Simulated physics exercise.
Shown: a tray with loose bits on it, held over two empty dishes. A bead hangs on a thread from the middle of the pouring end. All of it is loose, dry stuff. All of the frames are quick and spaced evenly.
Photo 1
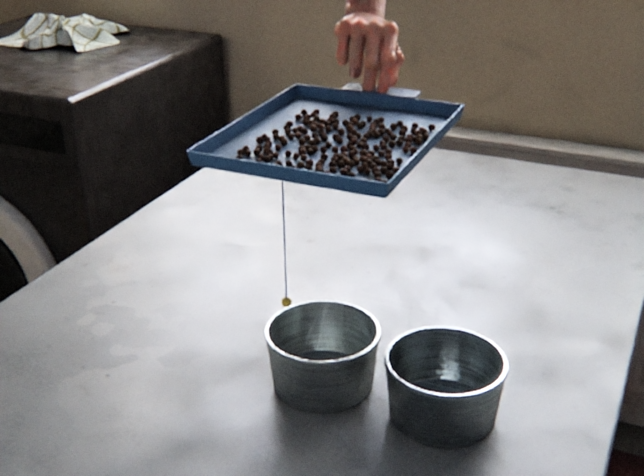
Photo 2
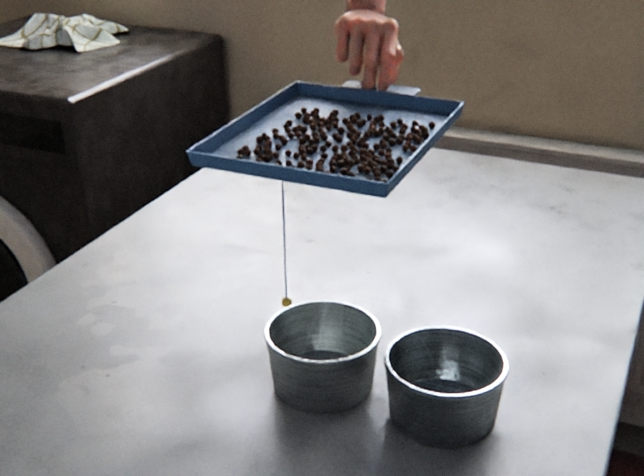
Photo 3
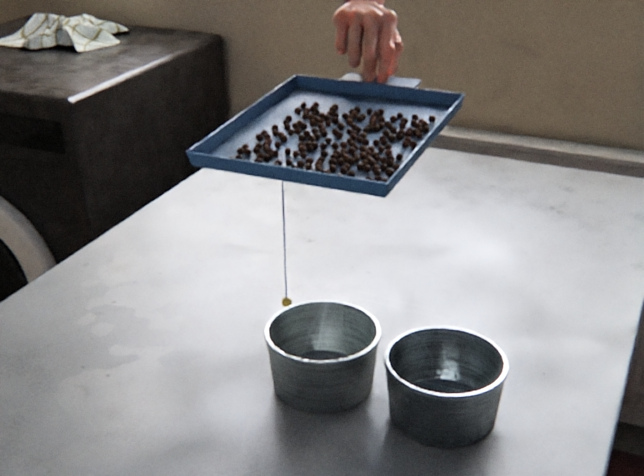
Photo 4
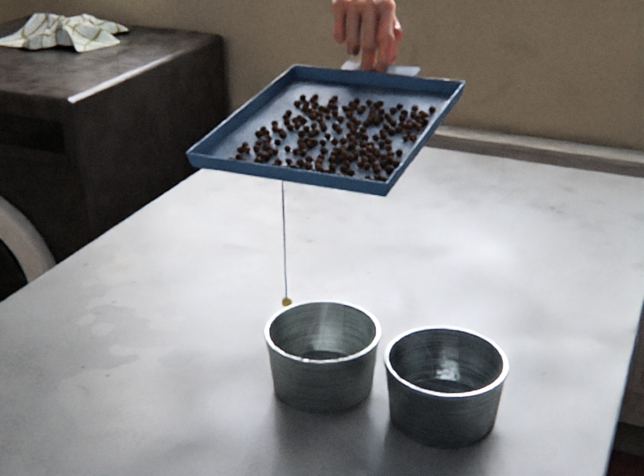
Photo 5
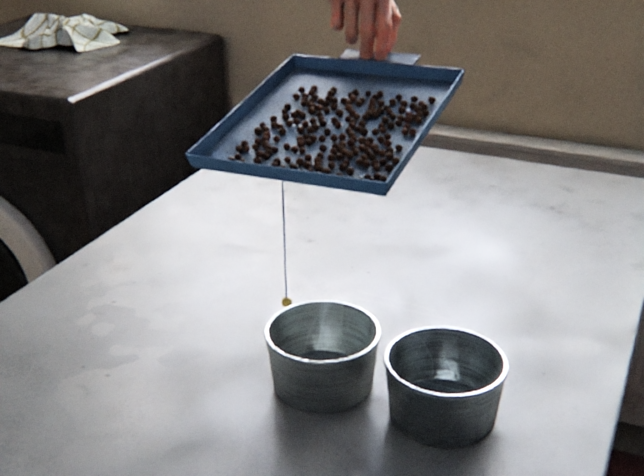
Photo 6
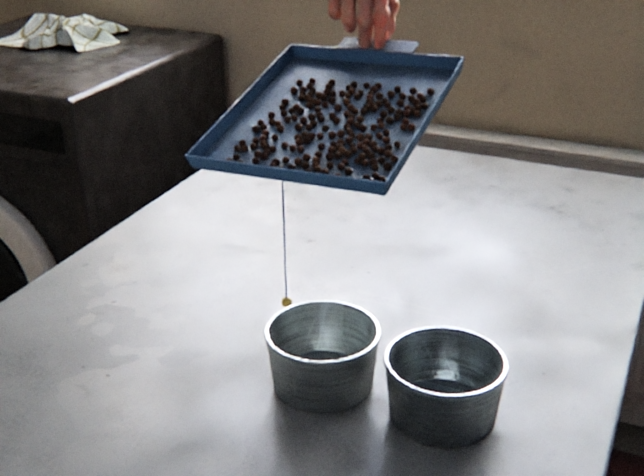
The clip opens on a hand holding a blue tray of small, dark brown berries roughly level above two empty grey dishes, with a bead hanging on a thread. The hand then steadily raises the tray's far side, slanting it slightly toward the near edge, while the berries stay spread across it.
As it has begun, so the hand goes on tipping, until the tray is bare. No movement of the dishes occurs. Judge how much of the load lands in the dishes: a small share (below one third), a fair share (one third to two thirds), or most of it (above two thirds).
A small share.
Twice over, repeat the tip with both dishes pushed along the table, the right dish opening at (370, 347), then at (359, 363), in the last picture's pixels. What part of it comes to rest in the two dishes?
50 %, then 70 %.
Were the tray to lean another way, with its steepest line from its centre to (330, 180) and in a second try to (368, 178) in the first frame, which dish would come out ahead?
Toward the first point it's the dish to the left; toward the second, the dish to the left.
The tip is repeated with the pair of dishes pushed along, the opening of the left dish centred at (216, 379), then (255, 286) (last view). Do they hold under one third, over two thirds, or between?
Where the dishes stand first, under a third; where they stand second, below one third.
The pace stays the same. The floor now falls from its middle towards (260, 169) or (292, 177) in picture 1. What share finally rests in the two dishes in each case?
About 0 % and 30 %.
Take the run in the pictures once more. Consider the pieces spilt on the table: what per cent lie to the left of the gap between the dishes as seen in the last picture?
It comes out at roughly 100 percent.
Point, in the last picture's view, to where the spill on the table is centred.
Roughly at (187, 396).
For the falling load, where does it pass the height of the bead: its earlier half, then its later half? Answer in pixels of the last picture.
Near (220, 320) to start, and near (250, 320) afterwards.
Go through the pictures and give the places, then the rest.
Corners of the pouring end at (191, 150) and (386, 182), level; middle of the load at (344, 149), allspice berries; left dish at (299, 381); right dish at (426, 415); bead on its thread at (287, 302), in the first picture.
Corners of the pouring end at (191, 150) and (386, 182), level; middle of the load at (344, 148), in the second picture.
Corners of the pouring end at (191, 151) and (385, 182), tipped barely, lowest at the left corner; middle of the load at (344, 145), in the third picture.
Corners of the pouring end at (190, 152) and (385, 181), tipped a little, lowest at the left corner; middle of the load at (343, 141), in the fourth picture.
Corners of the pouring end at (190, 153) and (384, 181), tipped a little, lowest at the left corner; middle of the load at (343, 137), in the fifth picture.
Corners of the pouring end at (189, 154) and (384, 181), tipped a little, lowest at the left corner; middle of the load at (341, 134); left dish at (299, 381); right dish at (426, 415), in the sixth picture.
Soon, tray tipped steeply; nearly all on the tray; a stray few in the air.
A while on, tray tipped right over; about two thirds on the tray; a stray few outside both; about a quarter in the air.
Towards the end, tray tipped past a quarter turn; a small part in the left dish; most outside both.
Finally, tray tipped past a quarter turn; none in the right dish; a small part in the left dish; most outside both.
